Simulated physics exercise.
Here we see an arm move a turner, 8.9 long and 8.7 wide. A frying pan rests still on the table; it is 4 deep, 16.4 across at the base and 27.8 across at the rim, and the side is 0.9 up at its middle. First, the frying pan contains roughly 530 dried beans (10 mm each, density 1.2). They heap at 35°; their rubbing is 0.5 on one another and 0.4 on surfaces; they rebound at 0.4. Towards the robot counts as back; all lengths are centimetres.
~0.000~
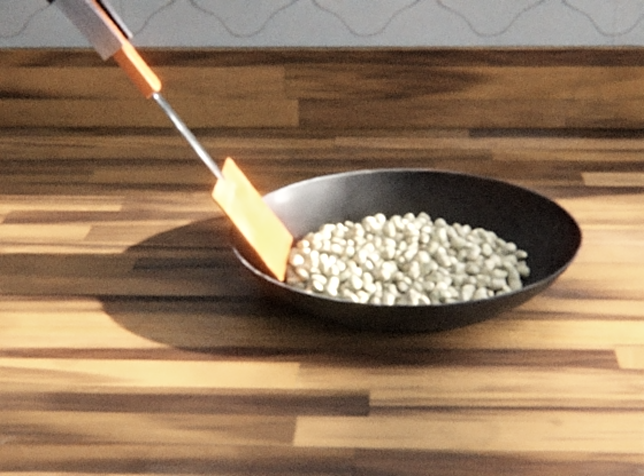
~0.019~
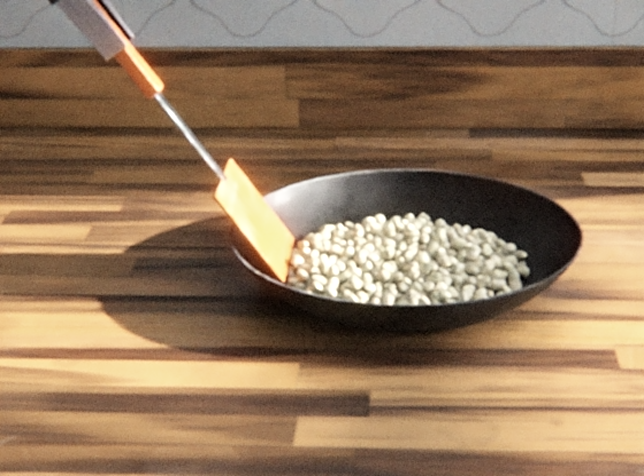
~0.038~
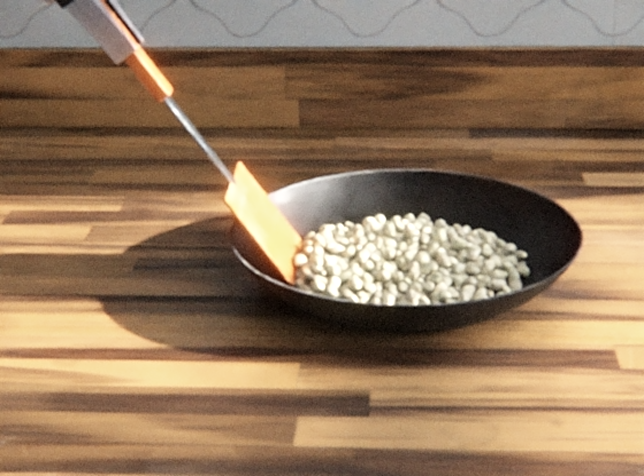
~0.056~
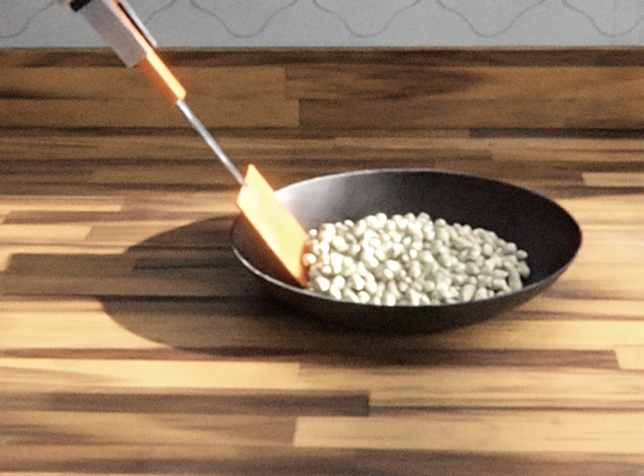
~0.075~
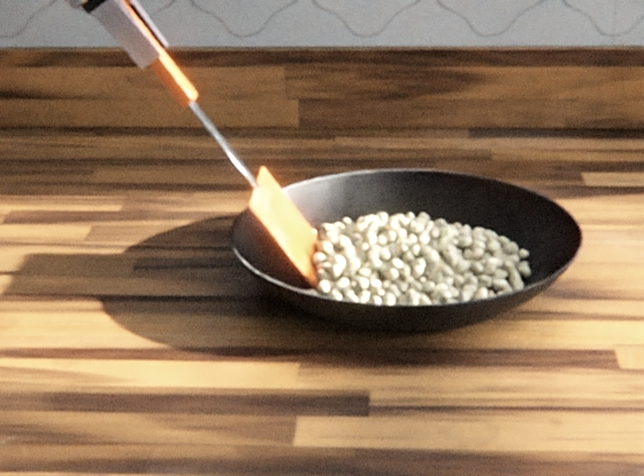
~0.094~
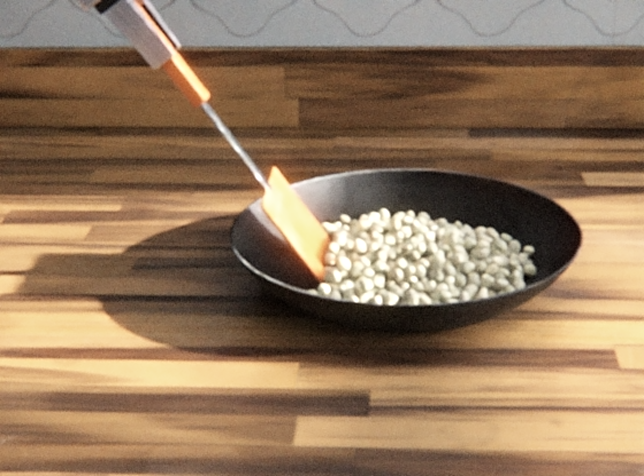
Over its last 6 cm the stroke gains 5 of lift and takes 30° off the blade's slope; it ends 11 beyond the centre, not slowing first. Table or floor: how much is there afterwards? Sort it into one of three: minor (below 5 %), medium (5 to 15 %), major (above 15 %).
Medium, 5 to 15 %.
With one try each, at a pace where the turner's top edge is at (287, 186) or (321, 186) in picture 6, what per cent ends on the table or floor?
Around 20 per cent, then around 25 per cent.
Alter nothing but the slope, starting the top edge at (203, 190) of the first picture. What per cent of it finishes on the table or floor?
About 5%.
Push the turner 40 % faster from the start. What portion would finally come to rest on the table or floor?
Then about 15 per cent.
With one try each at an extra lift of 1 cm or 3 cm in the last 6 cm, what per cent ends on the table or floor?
You'd get some 25 per cent with the first setting and some 20 per cent with the second.
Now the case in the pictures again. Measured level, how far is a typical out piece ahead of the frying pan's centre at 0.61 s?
The distance is around 18 cm.
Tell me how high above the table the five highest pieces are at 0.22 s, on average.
Height: Approx. 3 cm.
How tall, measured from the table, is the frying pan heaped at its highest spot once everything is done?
It reaches around 5.0 cm.
After 0.22 s, sloping 55°, highest piece 4 above the table; 529 in the frying pan.
After 0.34 s, sloping 46°, highest piece 6 above the table; 523 in the frying pan, 6 on the blade or in flight.
After 0.61 s, sloping 25°, highest piece 5 above the table; 476 in the frying pan, 52 on the table or floor, 1 on the blade or in flight.
After 1.66 s, sloping 25°, highest piece 5 above the table; 476 in the frying pan, 53 on the table or floor.
At rest, 476 in the frying pan, 53 on the table or floor. That is 10 % on the table or floor.
